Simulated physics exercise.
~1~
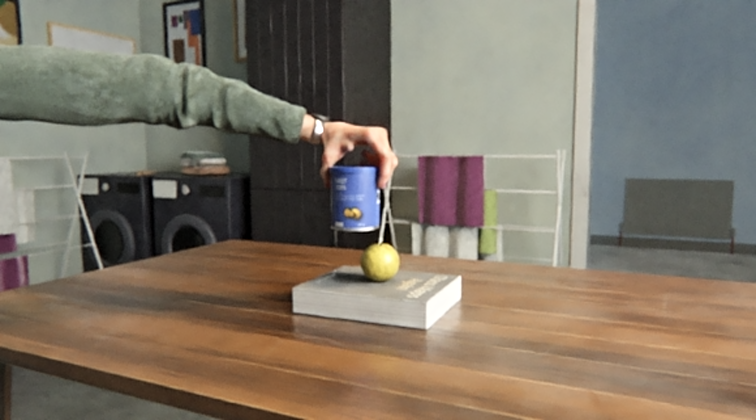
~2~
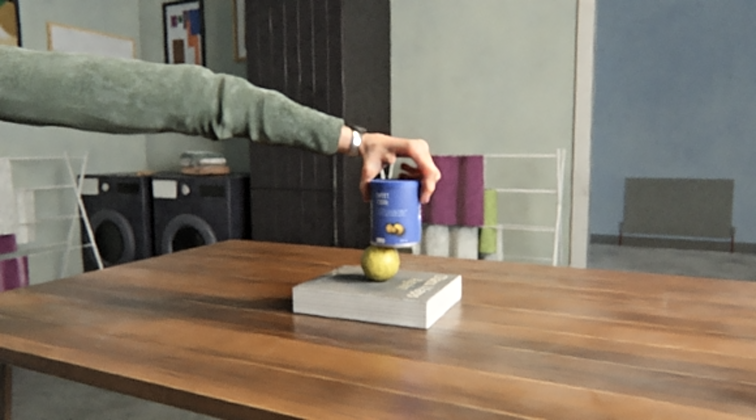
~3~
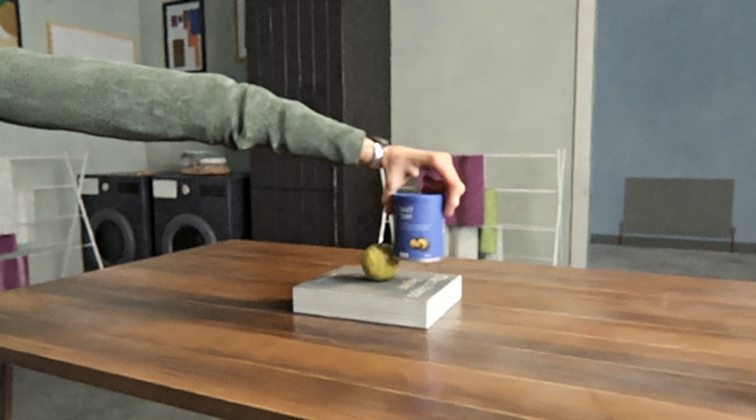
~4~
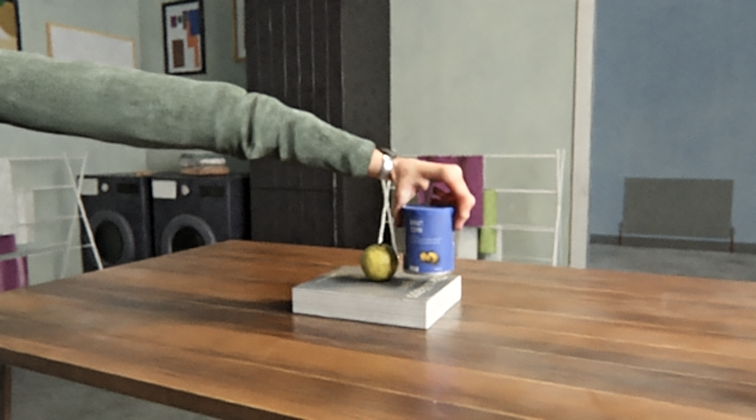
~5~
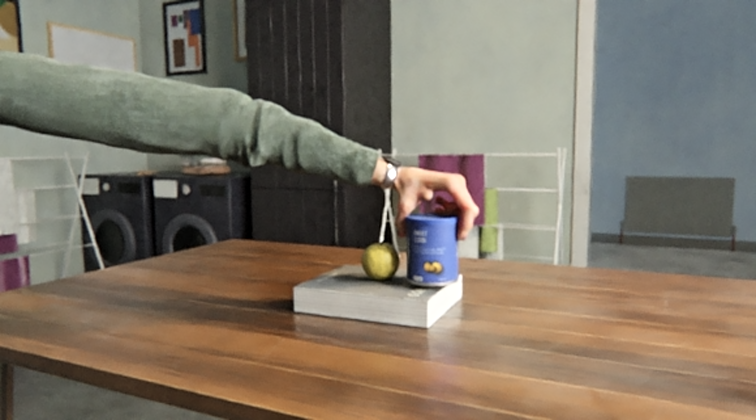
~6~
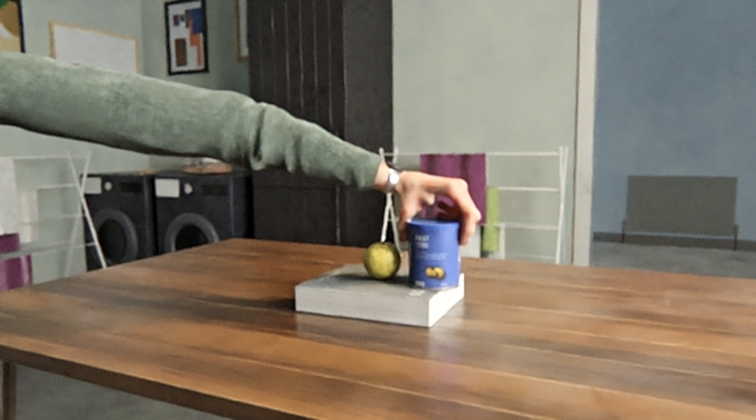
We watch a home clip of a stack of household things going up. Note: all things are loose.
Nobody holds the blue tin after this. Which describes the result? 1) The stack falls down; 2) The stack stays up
(2) The stack stays up.
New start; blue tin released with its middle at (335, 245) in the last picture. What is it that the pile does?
Well, it is fine after that.
Then, 0.20 s after the last picture, nothing has stirred.
Then, 0.40 s after the last picture, blue tin resting near (434, 253).
At rest, all 3 in place. Seen from the same camera at the end, blue tin near (434, 253). The pile keeps its balance.
